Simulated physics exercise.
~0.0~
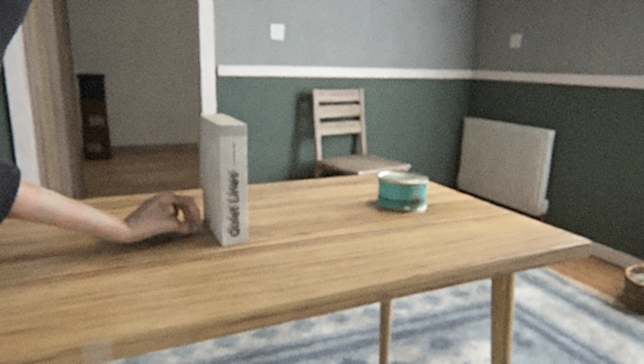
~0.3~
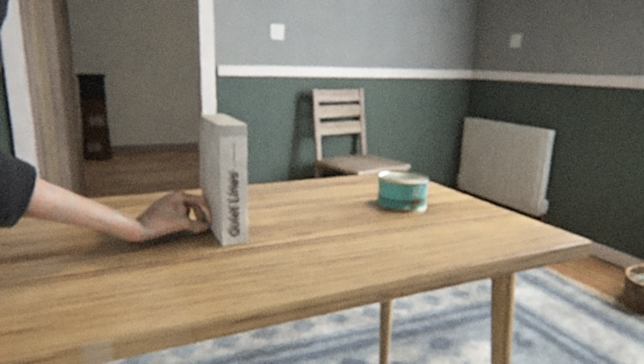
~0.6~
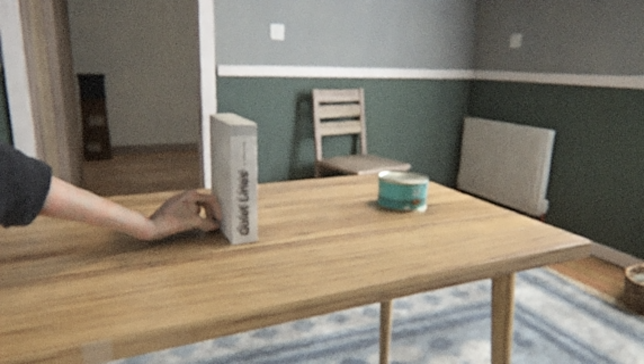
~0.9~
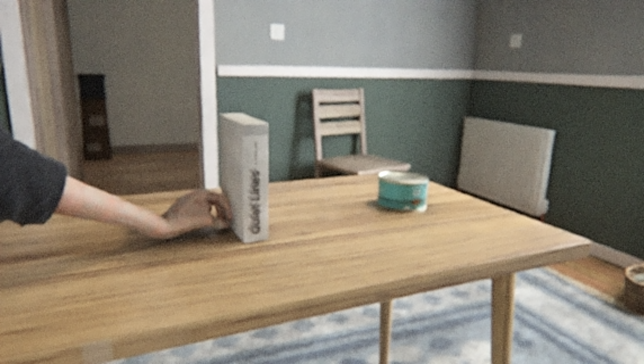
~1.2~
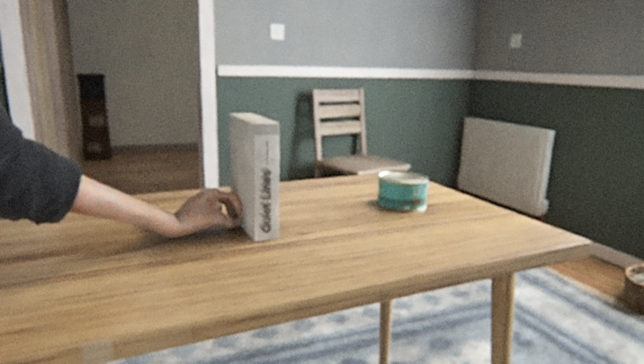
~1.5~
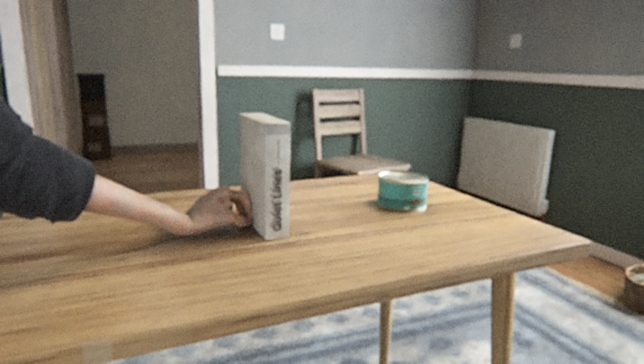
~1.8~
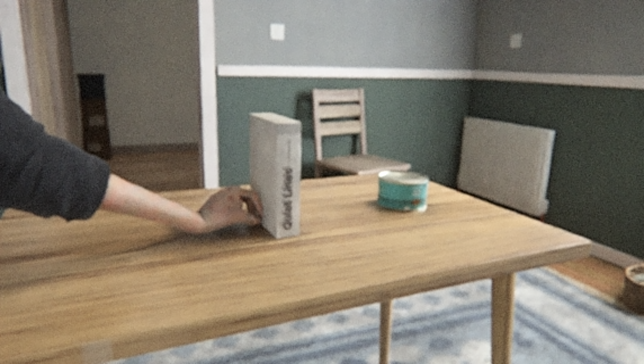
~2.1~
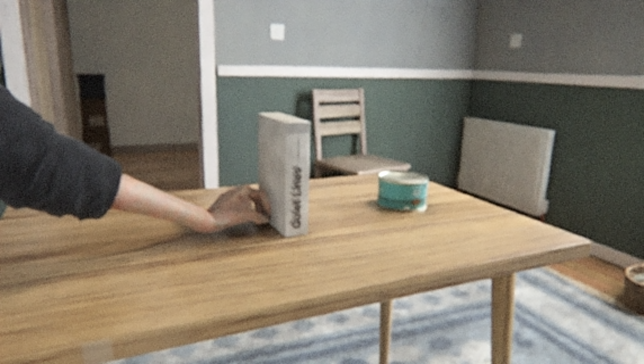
White book standing upright on a wooden table, sliding right toward a turquoise tub as a hand pushes it, still upright.
